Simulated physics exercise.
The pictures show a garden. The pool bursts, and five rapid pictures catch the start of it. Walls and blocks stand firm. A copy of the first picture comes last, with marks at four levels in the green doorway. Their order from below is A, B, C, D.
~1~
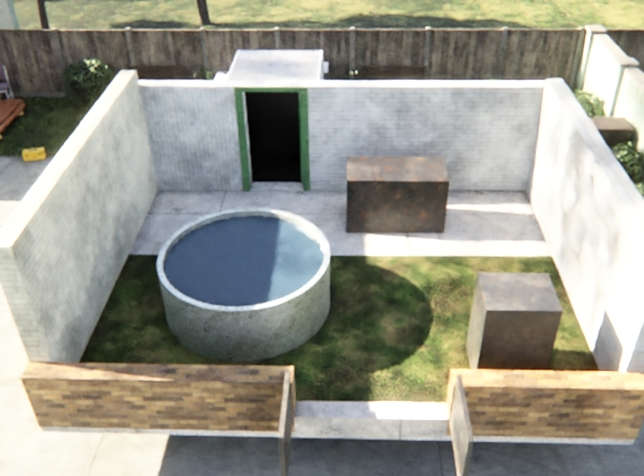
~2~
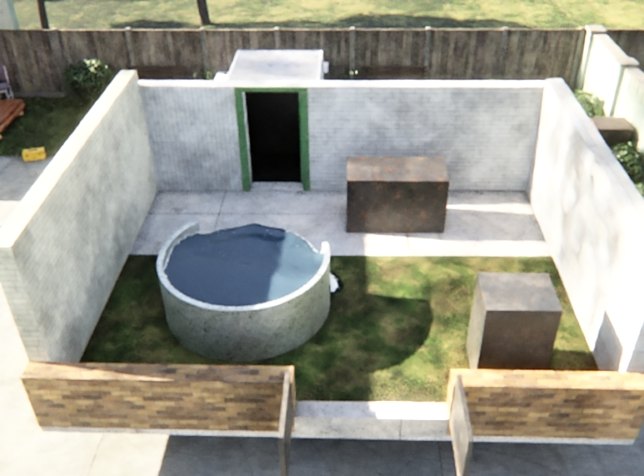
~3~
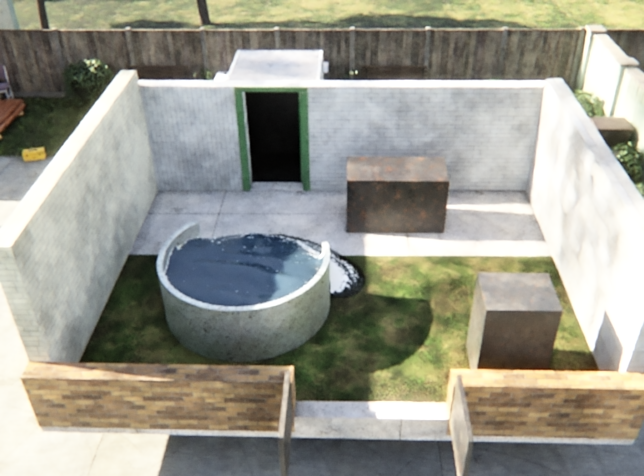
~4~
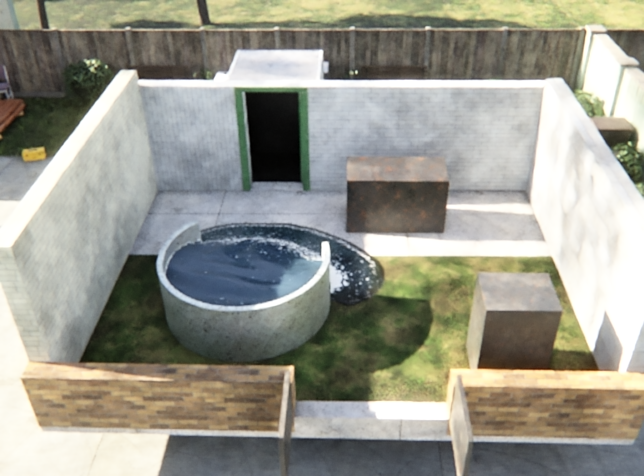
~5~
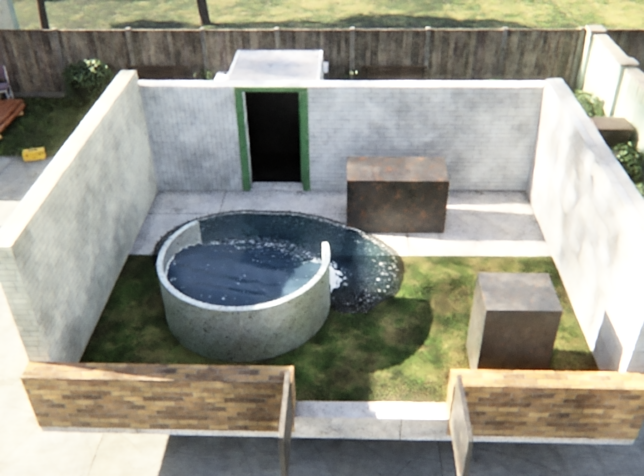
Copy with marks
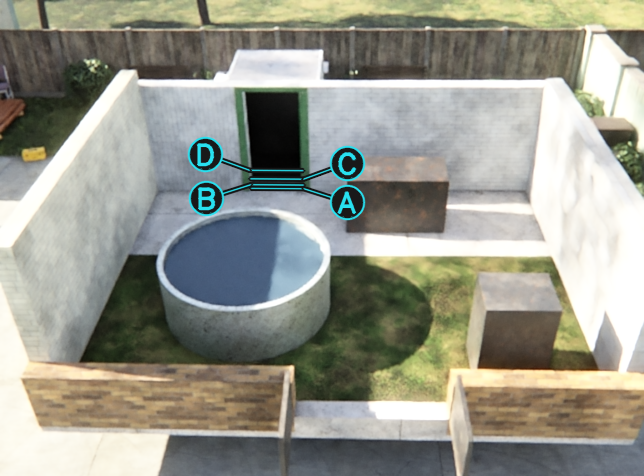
Water pouring out through the broken back rim of a round pool, spreading across the grass and paving of a walled garden.
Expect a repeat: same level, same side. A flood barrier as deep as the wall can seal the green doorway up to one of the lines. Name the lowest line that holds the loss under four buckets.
Choose D.
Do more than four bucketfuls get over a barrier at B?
Yes, it does.
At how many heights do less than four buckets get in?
One.
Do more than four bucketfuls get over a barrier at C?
Yes, that goes wrong.
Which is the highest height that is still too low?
C it is.
On the marked copy, A at (277, 188); B at (277, 184); C at (276, 178); D at (276, 170); from the bottom up A, B, C, D.
If A is chosen, dozens of bucketfuls pour in.
If B is chosen, dozens of bucketfuls pour in.
If C is chosen, about 11 bucketfuls get in.
If D is chosen, a bucket or two gets in.
